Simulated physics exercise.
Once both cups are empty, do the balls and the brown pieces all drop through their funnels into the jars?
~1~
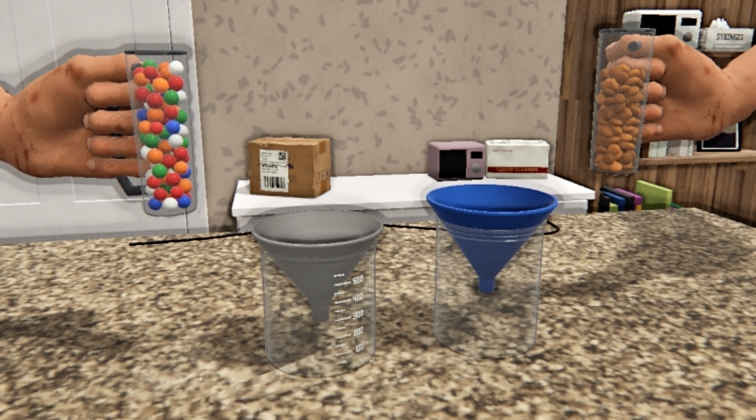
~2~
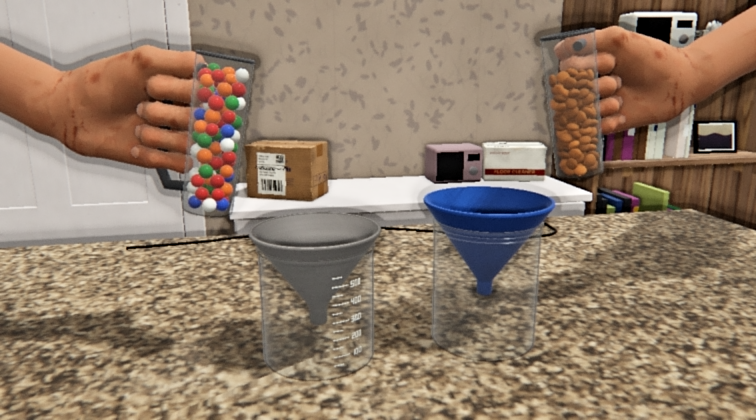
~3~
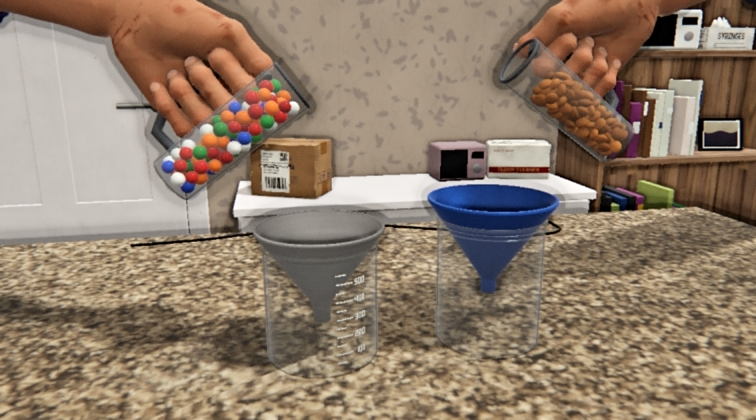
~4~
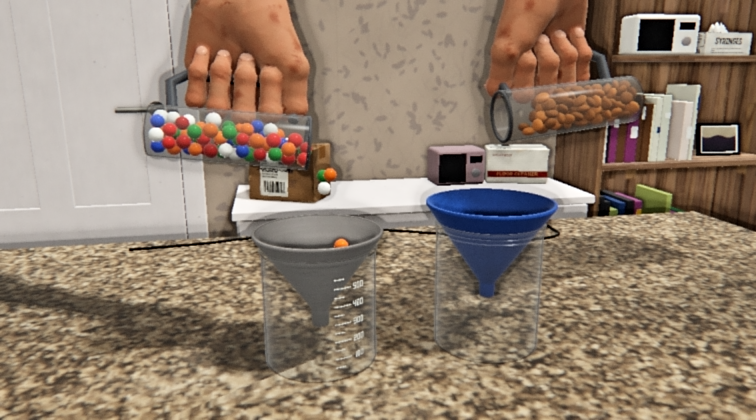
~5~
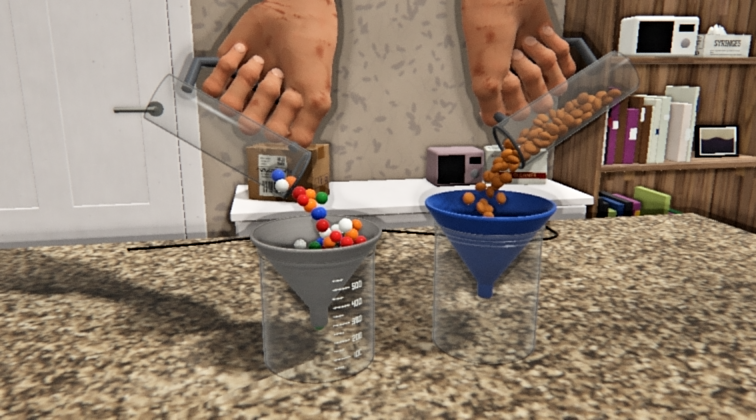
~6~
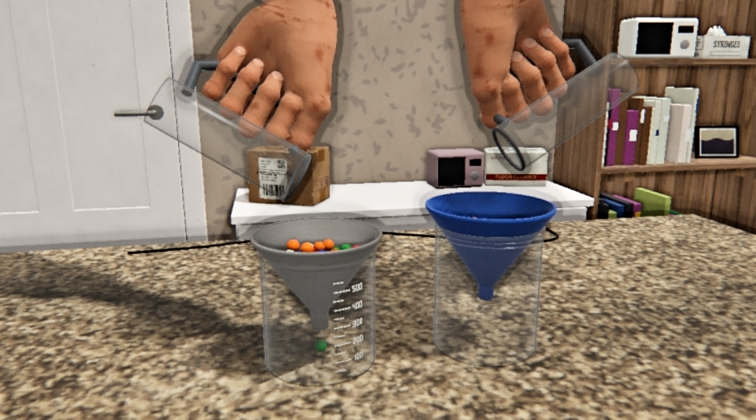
No, both funnels jam. Only a few balls get down into the left jar, and none of the brown pieces reach the right one.
